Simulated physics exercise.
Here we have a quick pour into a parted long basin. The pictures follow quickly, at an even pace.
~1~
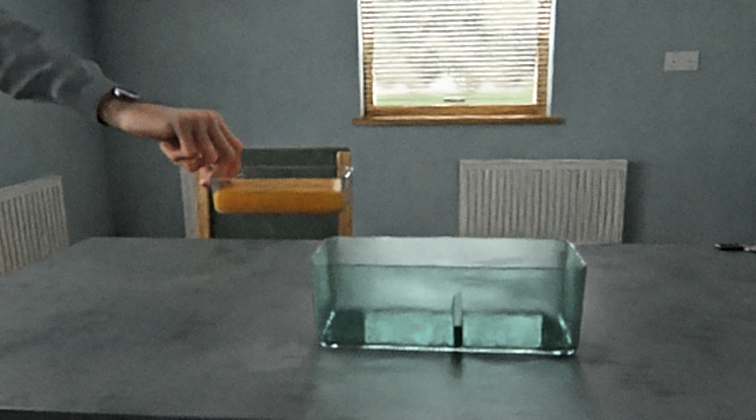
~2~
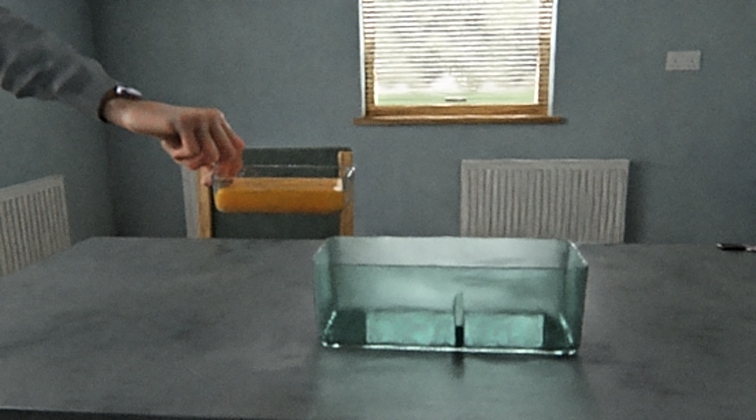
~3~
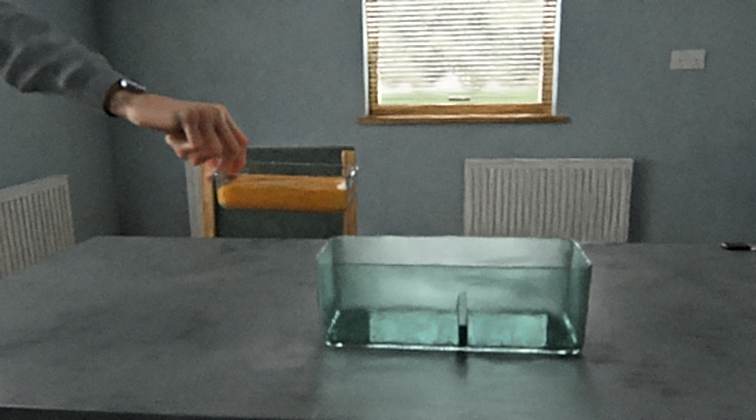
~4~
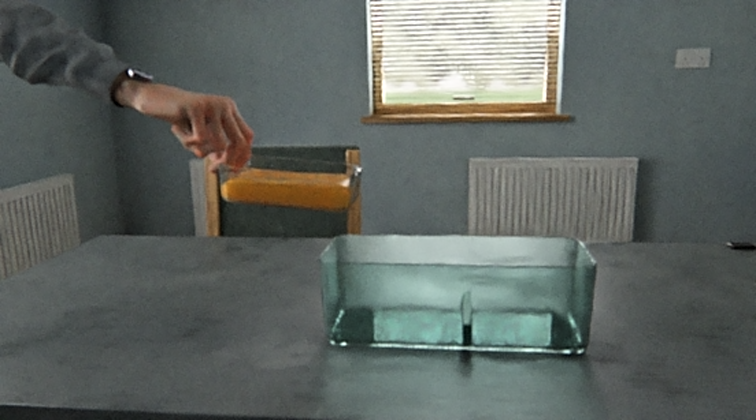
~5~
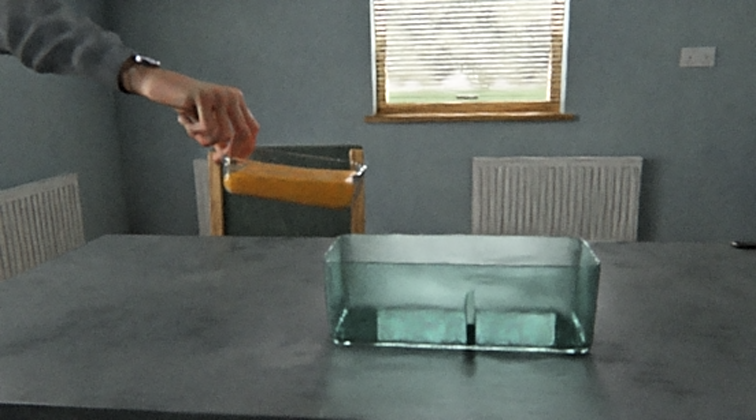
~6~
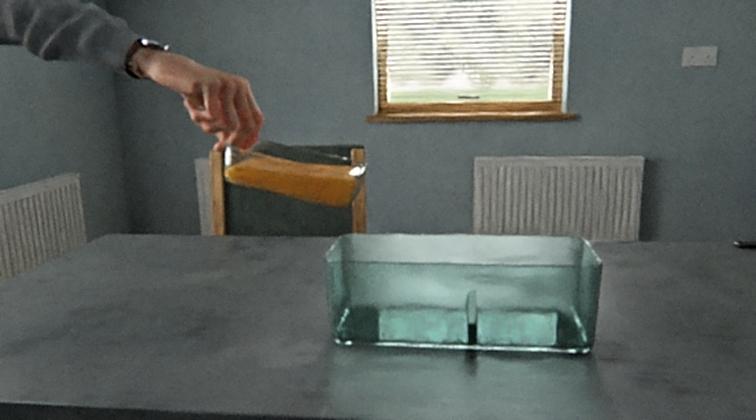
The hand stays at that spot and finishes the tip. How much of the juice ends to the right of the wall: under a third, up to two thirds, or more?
In the end not even a third is right of the wall.
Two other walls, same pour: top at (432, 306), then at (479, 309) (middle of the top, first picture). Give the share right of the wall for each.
Roughly 35 per cent, and 10 per cent.
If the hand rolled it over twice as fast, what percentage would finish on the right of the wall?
It comes to 35 per cent or so.
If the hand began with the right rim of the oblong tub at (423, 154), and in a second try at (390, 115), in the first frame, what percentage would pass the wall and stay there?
In turn 75 and 60 in a hundred.
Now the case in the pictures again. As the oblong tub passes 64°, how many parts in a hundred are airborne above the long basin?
Some 55 per cent.
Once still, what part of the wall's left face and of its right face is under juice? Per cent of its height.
The left part 60 per cent, the right part 10.
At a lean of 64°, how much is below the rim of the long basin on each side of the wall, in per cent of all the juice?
Near 25 on the left, 0 on the right.
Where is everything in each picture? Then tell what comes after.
In the first picture, it leans 0°; its right rim is at (348, 174); the juice meets the walls at (226, 186) and (347, 185); the long basin's rim runs from (319, 251) to (577, 254); the wall's top is at (457, 309).
In the second picture, it leans 1°; its right rim is at (350, 174); the juice meets the walls at (227, 184) and (348, 185).
In the third picture, it leans 2°; its right rim is at (353, 174); the juice meets the walls at (231, 182) and (352, 183).
In the fourth picture, it leans 5°; its right rim is at (357, 173); the juice meets the walls at (234, 176) and (355, 180).
In the fifth picture, it leans 9°; its right rim is at (361, 172); the juice meets the walls at (237, 170) and (359, 177).
In the sixth picture, it leans 13°; its right rim is at (362, 172); the juice meets the walls at (238, 163) and (361, 172).
A moment on, the oblong tub is tipped part way and 23 per cent is still to pour, 24 is left of the wall and 0 right of it.
Next, the oblong tub is tipped on its side and 4 per cent is still to pour, 73 is left of the wall and 8 right of it.
Then the oblong tub is tipped on its side and 0 per cent is still to pour, 82 is left of the wall and 9 right of it.
Later the oblong tub is tipped on its side and 0 per cent is still to pour, 83 is left of the wall and 9 right of it.
In the end 83 per cent lies left of the wall, 9 right of it and 8 outside.
